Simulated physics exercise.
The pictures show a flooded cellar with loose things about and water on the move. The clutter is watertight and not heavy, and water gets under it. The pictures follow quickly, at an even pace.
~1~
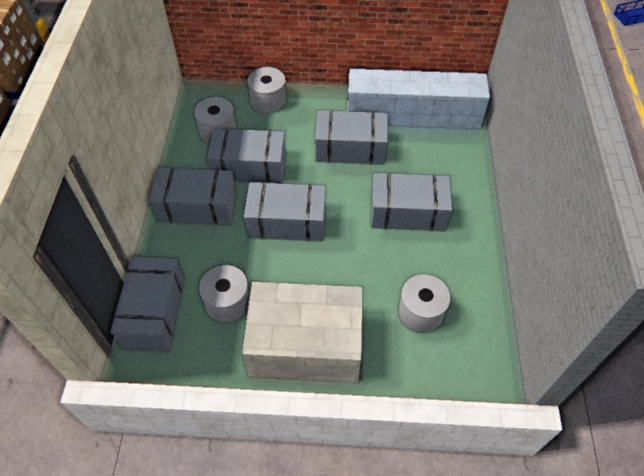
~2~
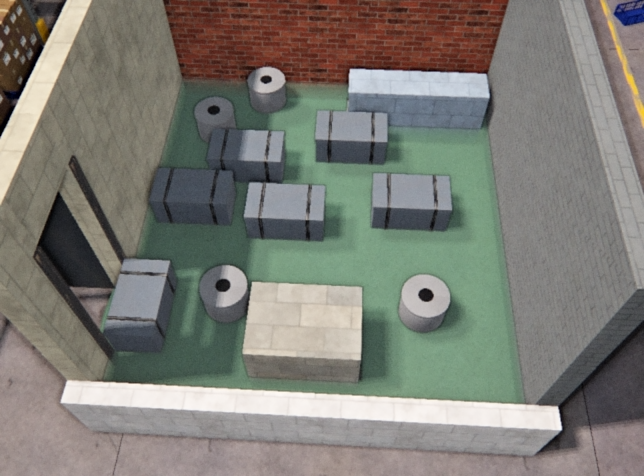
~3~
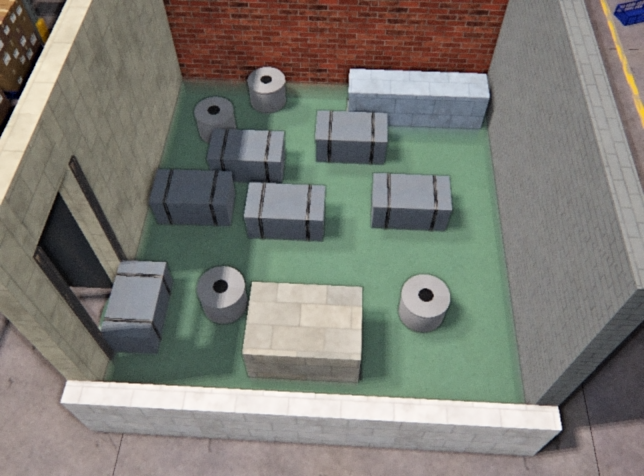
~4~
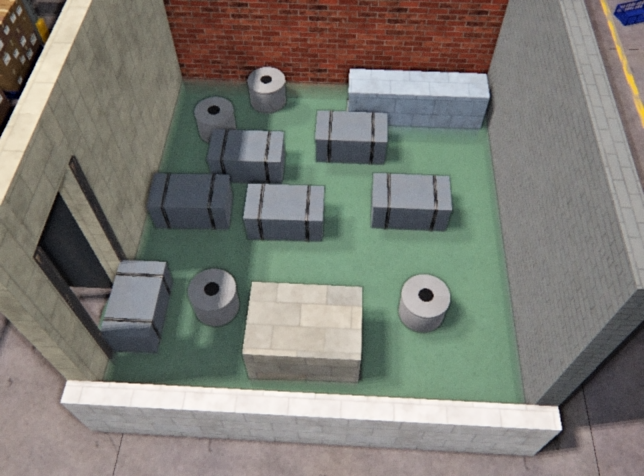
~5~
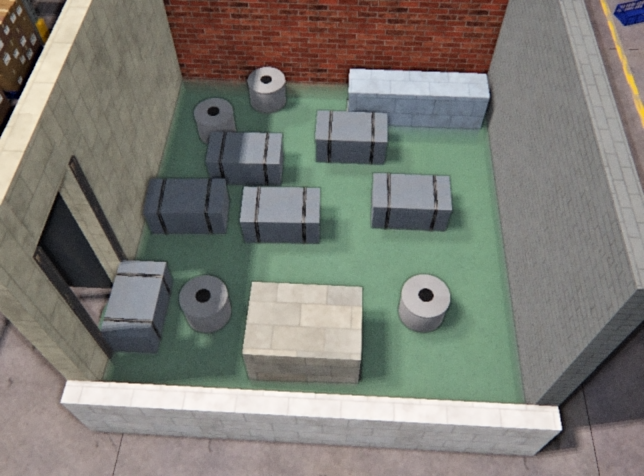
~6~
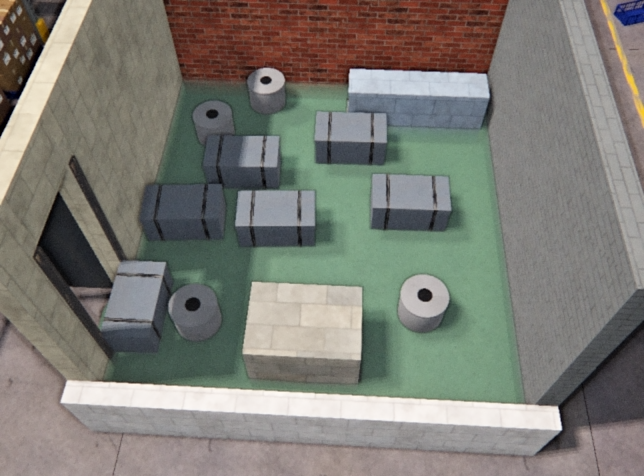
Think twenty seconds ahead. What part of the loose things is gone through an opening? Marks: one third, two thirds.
It is less than a third.
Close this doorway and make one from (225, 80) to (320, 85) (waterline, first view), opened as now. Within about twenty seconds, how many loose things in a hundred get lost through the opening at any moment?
Roughly 70 per cent.
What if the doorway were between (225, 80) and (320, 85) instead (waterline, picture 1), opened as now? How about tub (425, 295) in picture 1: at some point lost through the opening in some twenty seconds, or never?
Verdict: Inside.
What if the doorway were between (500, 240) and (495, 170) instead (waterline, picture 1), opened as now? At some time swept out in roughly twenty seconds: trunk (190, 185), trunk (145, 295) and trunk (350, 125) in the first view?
In turn: Still in, kept in, carried outside.
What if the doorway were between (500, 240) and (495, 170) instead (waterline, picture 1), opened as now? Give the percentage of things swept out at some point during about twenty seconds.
I make it 50 per cent.
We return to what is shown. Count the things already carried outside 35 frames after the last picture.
The number is 0.
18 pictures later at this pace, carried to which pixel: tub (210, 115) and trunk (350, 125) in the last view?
Near (190, 150) and (322, 142).
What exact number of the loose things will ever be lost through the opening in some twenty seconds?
I count 0.
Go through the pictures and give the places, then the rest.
A tub at (223, 286) floats; a trunk at (191, 186), afloat; 0 of 10 have shifted, in the first frame.
A tub at (223, 286) floats; a trunk at (191, 186), afloat; 1 of 10 have shifted, in the second frame.
A tub at (221, 287) floats; a trunk at (191, 187) floats; 1 of 10 have shifted, in the third frame.
A tub at (212, 289) floats, close to its start; a trunk at (189, 191) floats, close to its start; 3 of 10 have shifted, in the fourth frame.
A tub at (203, 296), afloat, close to its start; a trunk at (185, 196) floats, close to its start; 4 of 10 have shifted, in the fifth frame.
A tub at (193, 305) floats, a stride from its start; a trunk at (181, 201), afloat, close to its start; 5 of 10 have shifted, in the sixth frame.
A moment on, 0 of 10 are out; 10 afloat.
Next, 0 of 10 are out; 10 afloat.
Later, 0 of 10 are out; 10 afloat.
In the end, 0 of 10 are out; 10 afloat.
